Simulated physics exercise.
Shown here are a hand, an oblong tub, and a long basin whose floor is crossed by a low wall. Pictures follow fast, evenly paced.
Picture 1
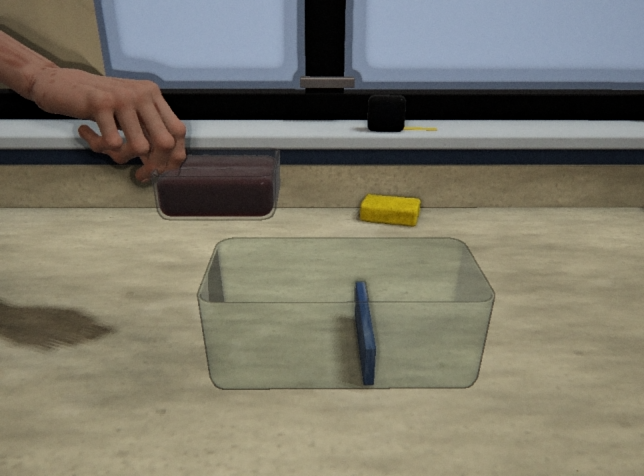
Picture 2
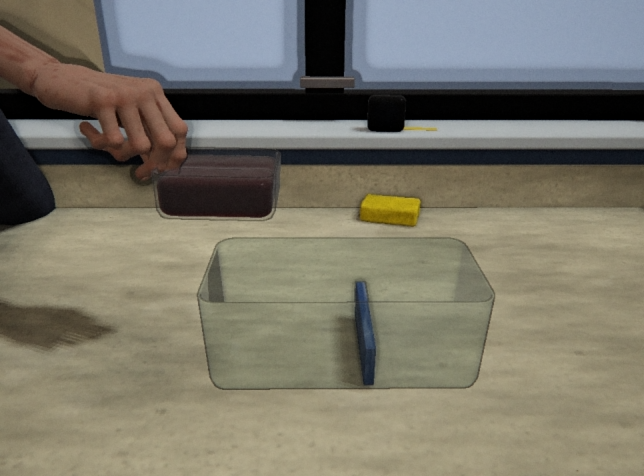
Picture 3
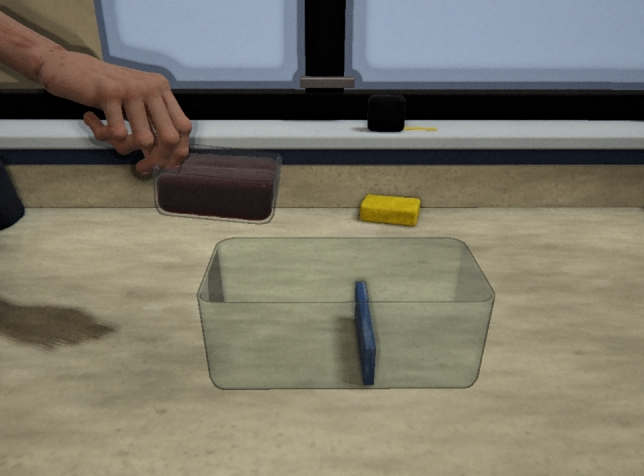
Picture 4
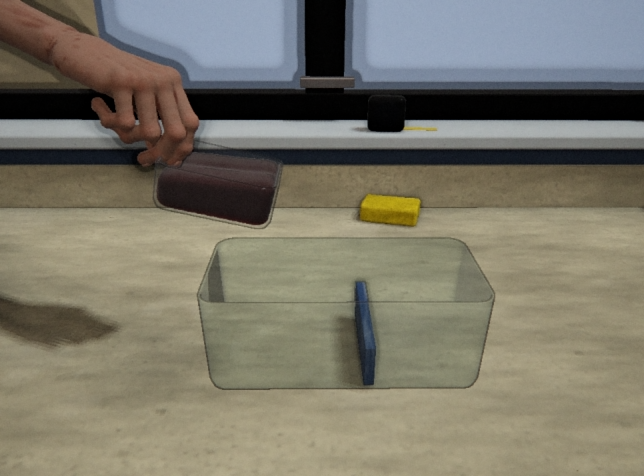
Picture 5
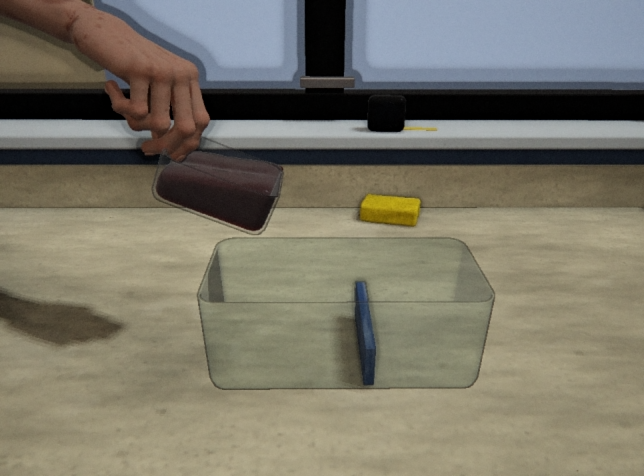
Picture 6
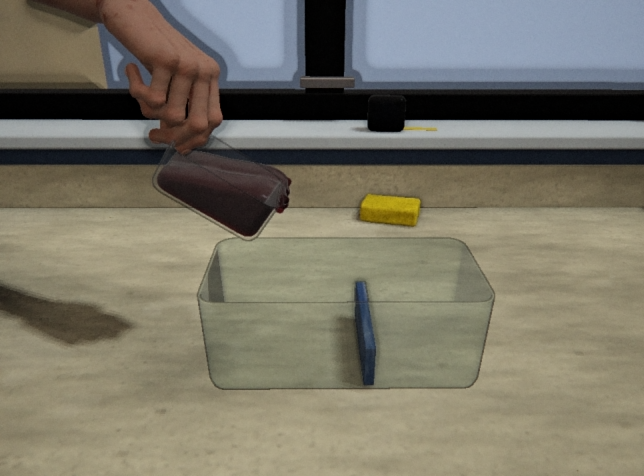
A hand tilting a clear tub of dark red wine rightward above a long basin, the wine starting to slip over its rim.
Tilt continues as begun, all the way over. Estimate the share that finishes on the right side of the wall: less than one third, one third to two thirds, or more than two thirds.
The right side ends up with less than one third.
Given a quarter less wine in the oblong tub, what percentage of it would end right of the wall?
The share comes to some 5 parts in a hundred.
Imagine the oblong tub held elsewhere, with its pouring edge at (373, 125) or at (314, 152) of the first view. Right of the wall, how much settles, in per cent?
First about 80, then 30 per cent.
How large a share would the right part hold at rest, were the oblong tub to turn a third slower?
Around 0 per cent ends up there.
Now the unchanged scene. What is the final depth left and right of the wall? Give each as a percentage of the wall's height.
On the left it sits near 30, while on the right it sits near 0.
A moment on, the tilt is 94° and 9 per cent is still to pour, 62 is left of the wall and 0 right of it.
Next, the tilt is 99° and 3 per cent is still to pour, 90 is left of the wall and 1 right of it.
Then the tilt is 99° and 0 per cent is still to pour, 94 is left of the wall and 3 right of it.
Later the tilt is 99° and 0 per cent is still to pour, 95 is left of the wall and 3 right of it.
At rest 95 per cent lies left of the wall, 3 right of it and 2 outside.
